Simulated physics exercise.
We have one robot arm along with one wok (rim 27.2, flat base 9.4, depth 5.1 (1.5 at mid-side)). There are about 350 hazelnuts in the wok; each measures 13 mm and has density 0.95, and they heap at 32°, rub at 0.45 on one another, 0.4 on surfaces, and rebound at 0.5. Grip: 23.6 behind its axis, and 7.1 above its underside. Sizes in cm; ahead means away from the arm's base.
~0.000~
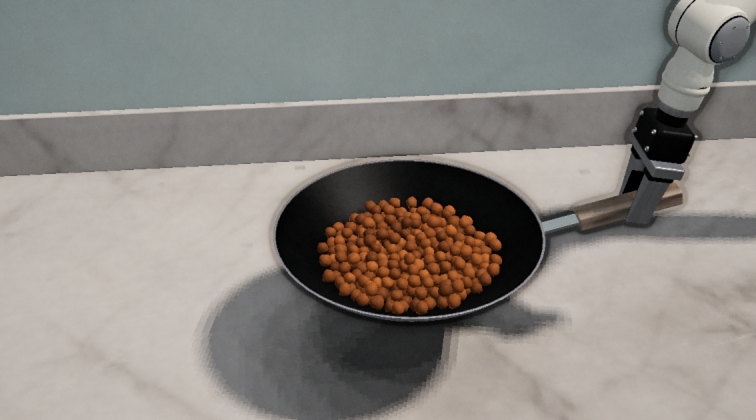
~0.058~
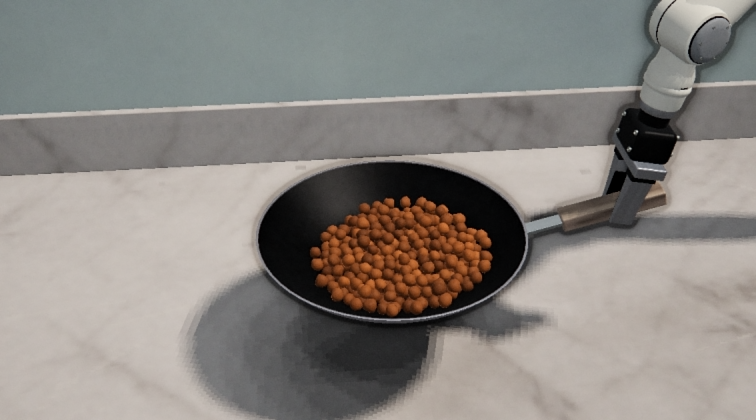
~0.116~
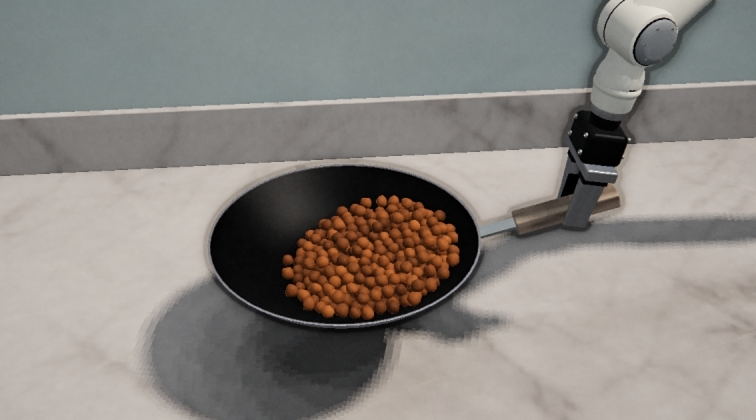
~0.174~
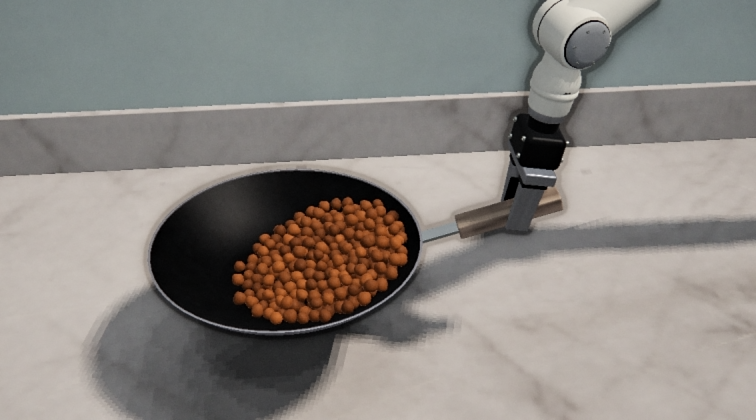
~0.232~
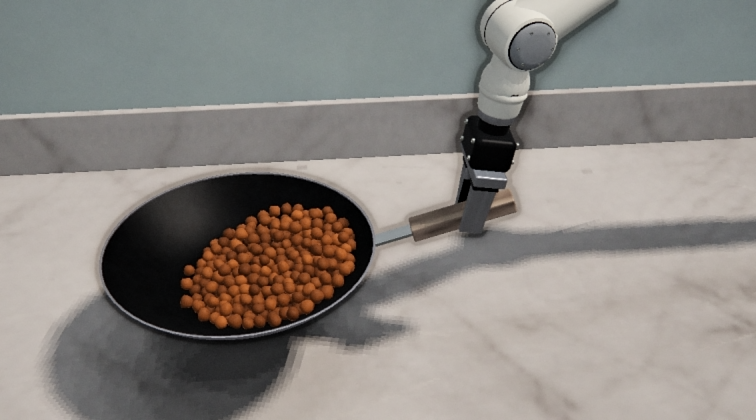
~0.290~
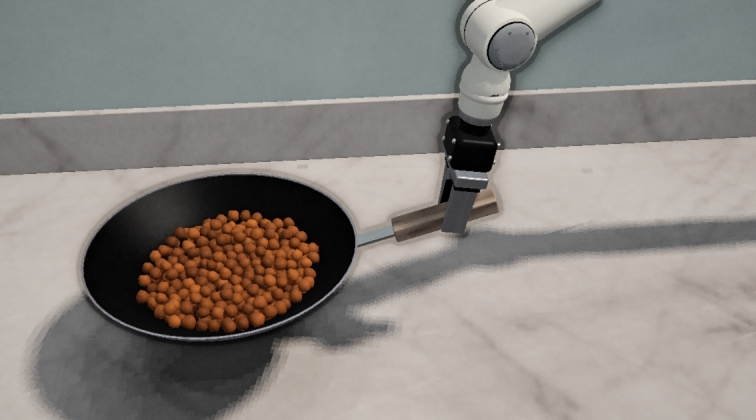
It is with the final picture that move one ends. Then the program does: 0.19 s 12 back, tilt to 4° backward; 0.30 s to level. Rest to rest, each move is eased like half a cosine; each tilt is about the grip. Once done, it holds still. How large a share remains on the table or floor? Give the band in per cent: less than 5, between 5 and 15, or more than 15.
Between 5 and 15 per cent.
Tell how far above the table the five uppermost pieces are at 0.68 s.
Those pieces are roughly 15 cm high.
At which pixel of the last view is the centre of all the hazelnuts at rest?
Roughly at pixel (345, 260).
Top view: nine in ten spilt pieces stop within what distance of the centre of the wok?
30 cm.
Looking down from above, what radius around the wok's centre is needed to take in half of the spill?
Roughly 18 cm from the middle.
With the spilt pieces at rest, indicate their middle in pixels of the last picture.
It ends up around (196, 361).
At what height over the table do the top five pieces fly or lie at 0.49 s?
23 cm.
After 0.49 s, tilted 4° backward, highest piece 24 above the table; 313 in the wok, 39 in flight or on a rim.
After 0.68 s, level, highest piece 16 above the table; 324 in the wok, 12 on the table or floor, 16 in flight or on a rim.
After 0.98 s, level, highest piece 14 above the table; 324 in the wok, 28 on the table or floor.
After 2.03 s, level, highest piece 14 above the table; 324 in the wok, 28 on the table or floor.
At rest, 324 in the wok, 28 on the table or floor. That is 8 % on the table or floor.
